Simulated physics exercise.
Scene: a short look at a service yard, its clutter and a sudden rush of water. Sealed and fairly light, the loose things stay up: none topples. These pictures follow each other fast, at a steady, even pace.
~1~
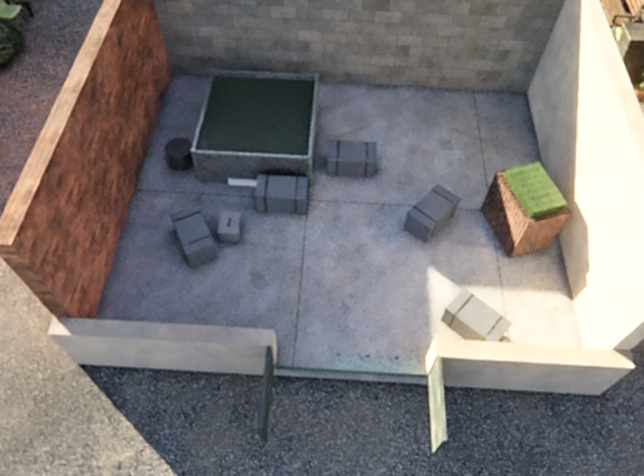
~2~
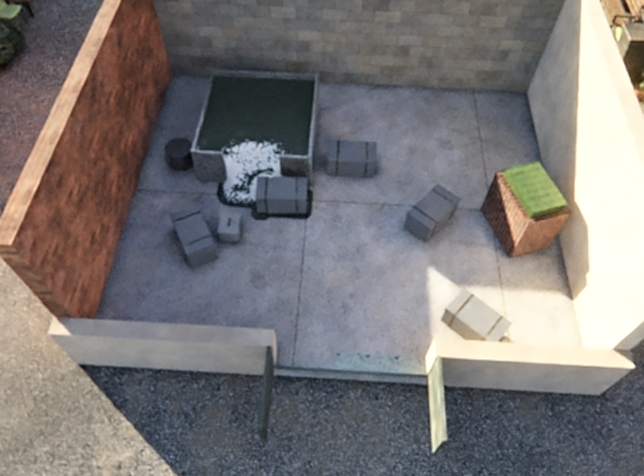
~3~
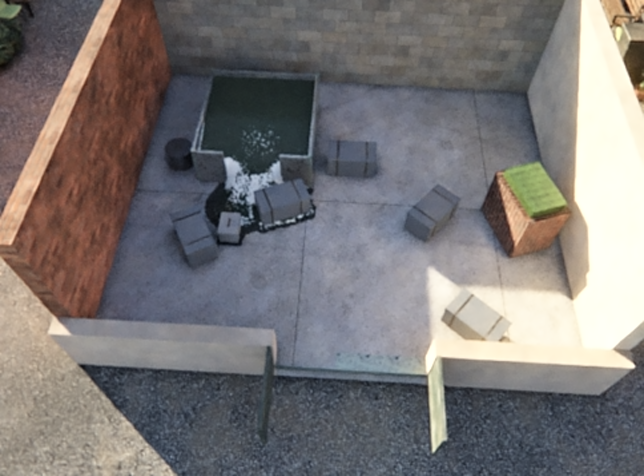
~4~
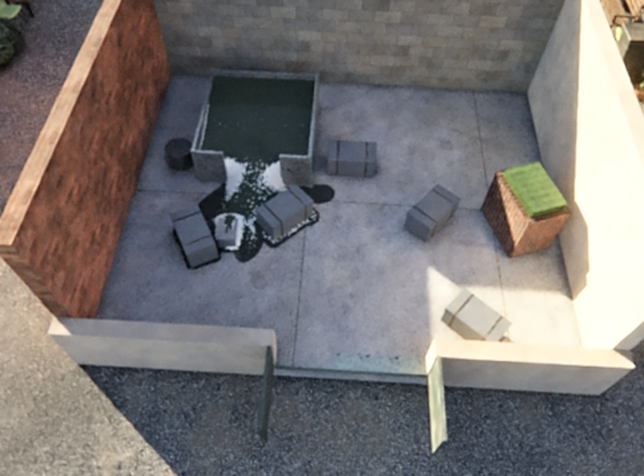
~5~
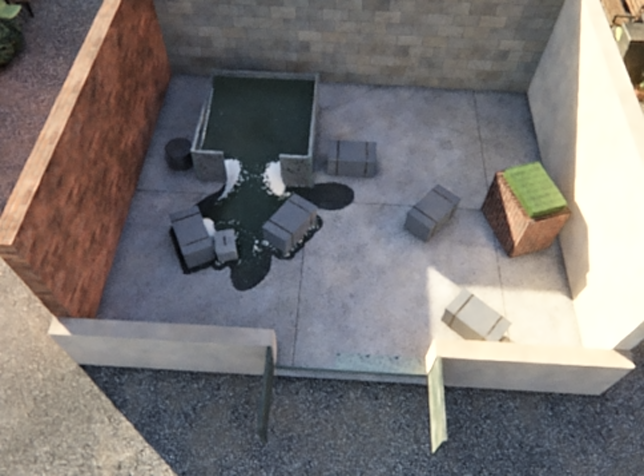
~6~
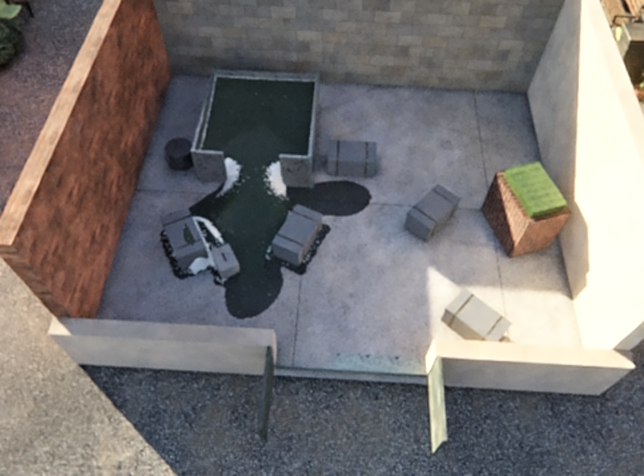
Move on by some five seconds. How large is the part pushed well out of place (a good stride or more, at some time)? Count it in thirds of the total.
Midway band.
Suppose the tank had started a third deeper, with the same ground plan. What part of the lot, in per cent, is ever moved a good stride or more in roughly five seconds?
I reckon 60 per cent of the loose things.
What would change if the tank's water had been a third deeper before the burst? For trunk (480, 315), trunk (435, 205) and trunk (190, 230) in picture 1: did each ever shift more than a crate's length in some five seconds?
As asked: Fell short, fell short, went the distance.
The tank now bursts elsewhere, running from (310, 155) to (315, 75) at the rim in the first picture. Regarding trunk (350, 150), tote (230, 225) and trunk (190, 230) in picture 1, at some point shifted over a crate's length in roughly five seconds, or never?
The first: Got that far; the second: Never got that far; the third: Never got that far.
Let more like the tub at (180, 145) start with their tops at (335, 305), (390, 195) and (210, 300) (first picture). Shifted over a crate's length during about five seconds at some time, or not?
Outcome per entry: Knocked aside / stays where it is / knocked aside.
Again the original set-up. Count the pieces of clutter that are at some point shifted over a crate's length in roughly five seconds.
You get 4.
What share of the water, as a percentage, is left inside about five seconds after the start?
Close to 80 %.
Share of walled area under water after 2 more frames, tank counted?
Something close to 25 per cent.
A moment on, 3 of 7 are well off their spots; 0 afloat.
Next, 3 of 7 are well off their spots; 2 afloat.
Later, 3 of 7 are well off their spots; 2 afloat.
In the end, 4 of 7 are well off their spots, and 4 have been at some point; 2 afloat.
